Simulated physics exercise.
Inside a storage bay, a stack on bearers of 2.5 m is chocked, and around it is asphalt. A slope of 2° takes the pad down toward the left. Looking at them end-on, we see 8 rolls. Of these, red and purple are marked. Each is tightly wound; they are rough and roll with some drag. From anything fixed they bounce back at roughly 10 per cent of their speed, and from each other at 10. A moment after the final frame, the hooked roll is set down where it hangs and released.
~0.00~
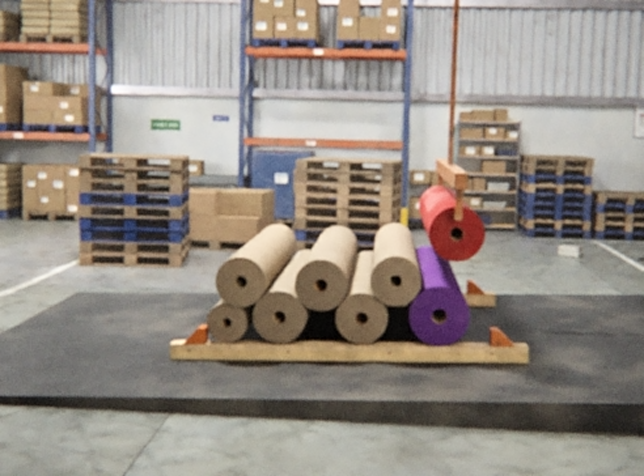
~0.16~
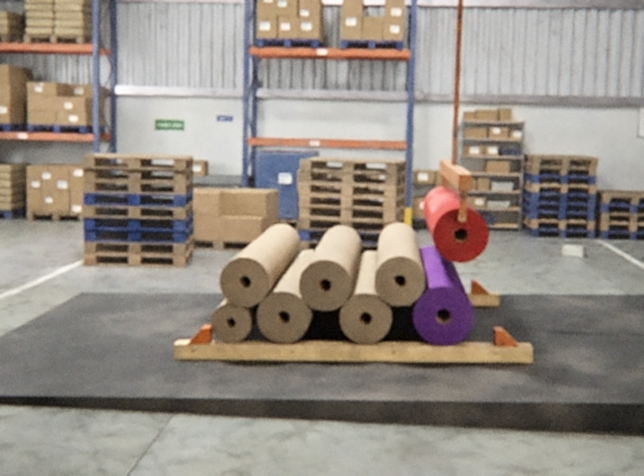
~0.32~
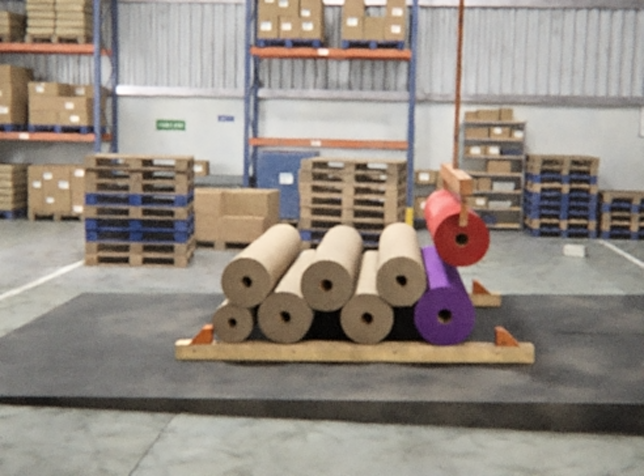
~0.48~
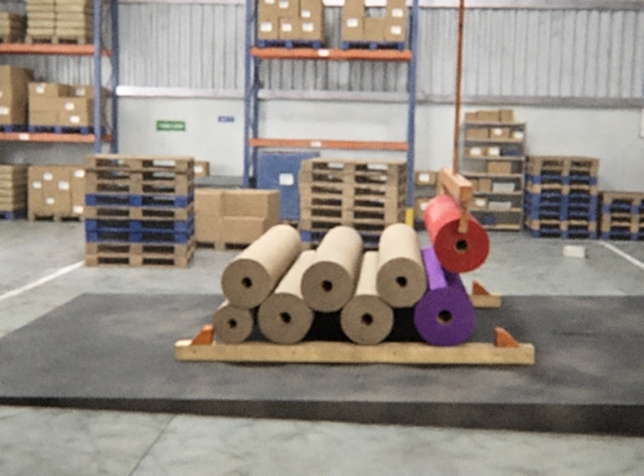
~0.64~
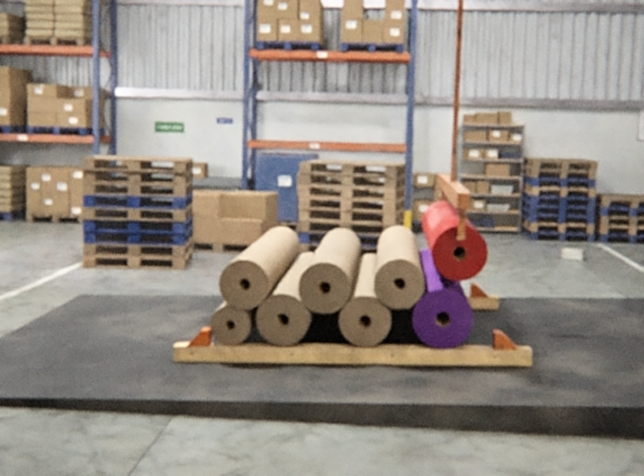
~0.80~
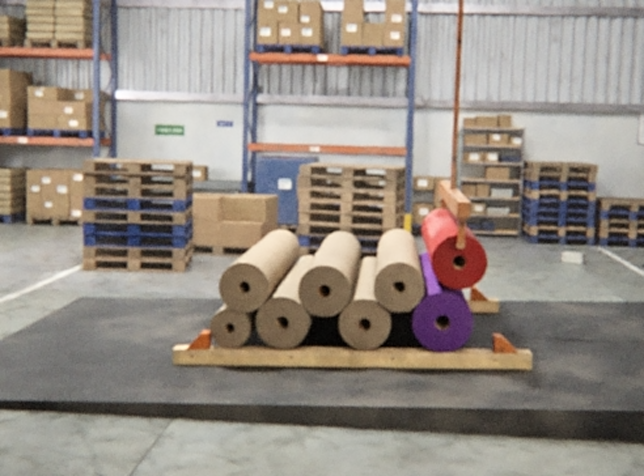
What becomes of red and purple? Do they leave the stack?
Once it settles, the red one tumbles away while the Purple one is kept back.
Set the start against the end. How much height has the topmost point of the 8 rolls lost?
35 cm.
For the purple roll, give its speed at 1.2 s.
It's travelling at about 0.0 m/s.
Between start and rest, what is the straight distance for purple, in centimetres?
Displacement for purple: 0.
After 1.2 s, red is up on others, 15 cm inside the right chock, rolling right; purple is on the bearers, 35 cm inside the right chock; 0 of 8 are outside the chocks.
After 1.6 s, red is beyond the right chock, rolling right; no change for purple; 1 of 8 is outside the chocks.
At rest (3.5 s), red is beyond the right chock; purple is on the bearers, 35 cm inside the right chock; 1 of 8 is outside the chocks.
